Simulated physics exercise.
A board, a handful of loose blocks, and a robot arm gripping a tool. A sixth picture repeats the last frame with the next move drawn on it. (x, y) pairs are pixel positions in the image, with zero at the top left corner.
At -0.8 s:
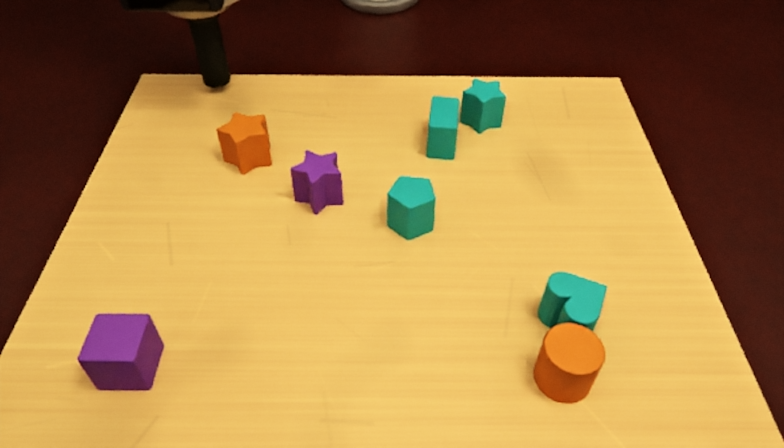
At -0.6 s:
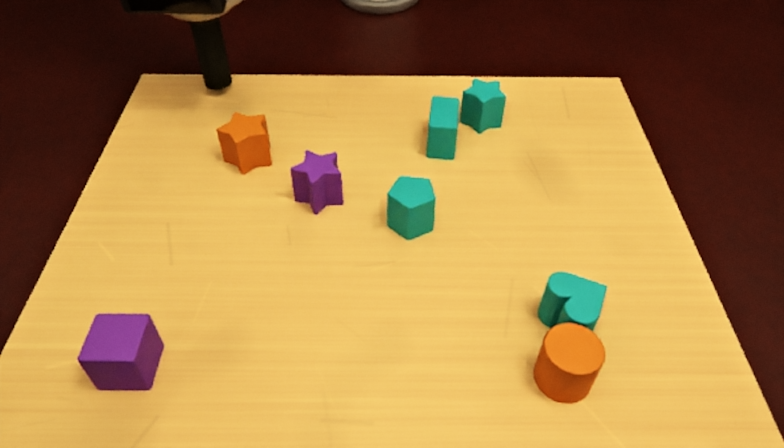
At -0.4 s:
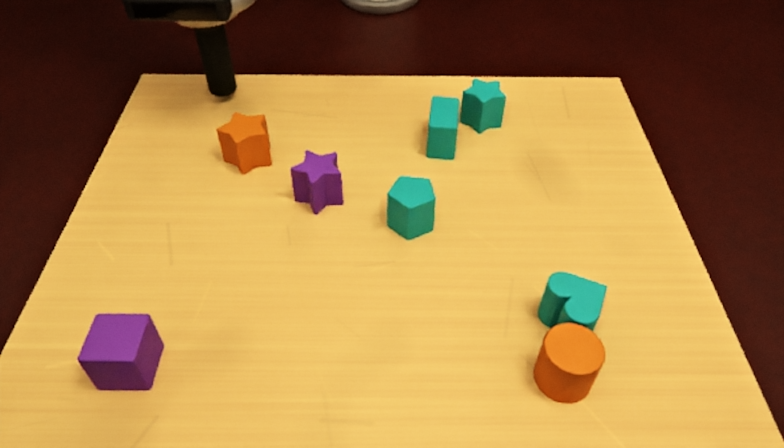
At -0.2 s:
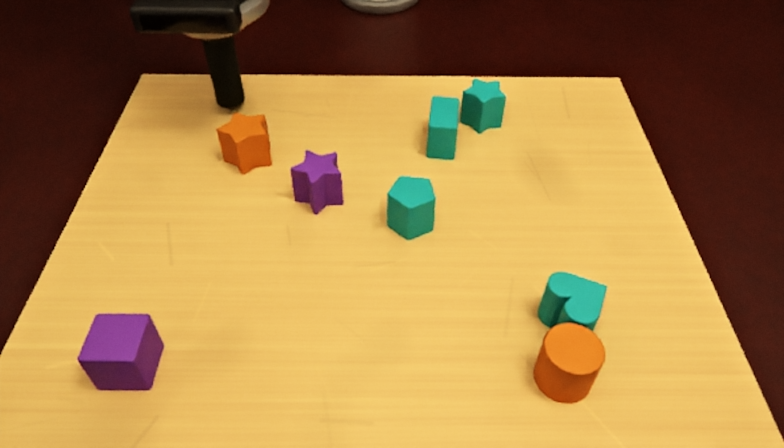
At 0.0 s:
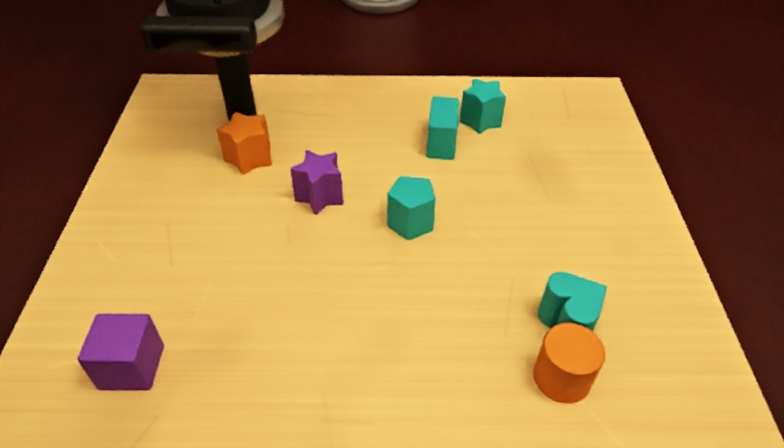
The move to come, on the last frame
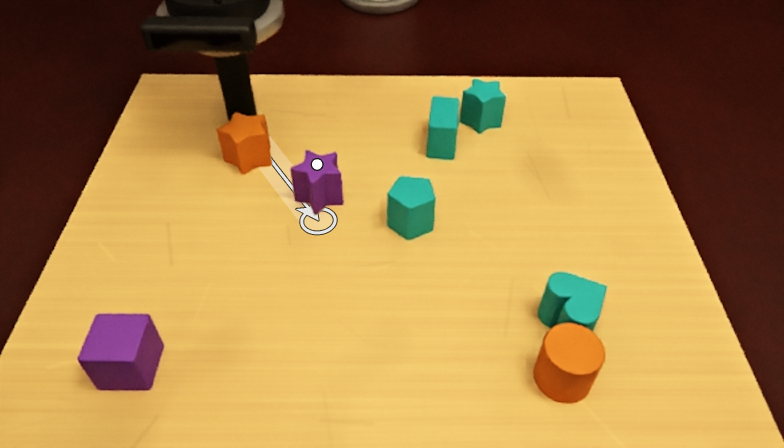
A robot arm holding a dark tool moves slightly down and to the right from the table's upper left edge, ending close behind the orange star block, while the purple, turquoise and orange blocks all remain still.
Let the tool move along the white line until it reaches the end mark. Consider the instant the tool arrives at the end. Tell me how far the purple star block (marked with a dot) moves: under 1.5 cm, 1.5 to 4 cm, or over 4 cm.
Once the path is done, the purple star block lies 1.5 to 4 cm from its present place.
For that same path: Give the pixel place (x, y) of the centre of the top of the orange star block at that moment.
Its top face will be centred at roughly (241, 153).
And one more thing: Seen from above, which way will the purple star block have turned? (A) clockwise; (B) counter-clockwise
I choose B.
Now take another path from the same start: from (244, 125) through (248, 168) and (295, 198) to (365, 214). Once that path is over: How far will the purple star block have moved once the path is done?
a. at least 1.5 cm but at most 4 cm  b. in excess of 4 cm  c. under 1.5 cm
I choose b.
Drawn move, straight from (244, 125) to (318, 221); the dot is on the purple star block.
What follows on the original path. One third of the way, tool (265, 146); orange star block (243, 142), turned 15° clockwise.
Two thirds of the way, tool (289, 177); orange star block (241, 153), turned 60° clockwise.
At the end, tool (318, 212); orange star block (241, 153), turned 60° clockwise; purple star block (347, 178), turned 50° anticlockwise; turquoise pentagonal block still.
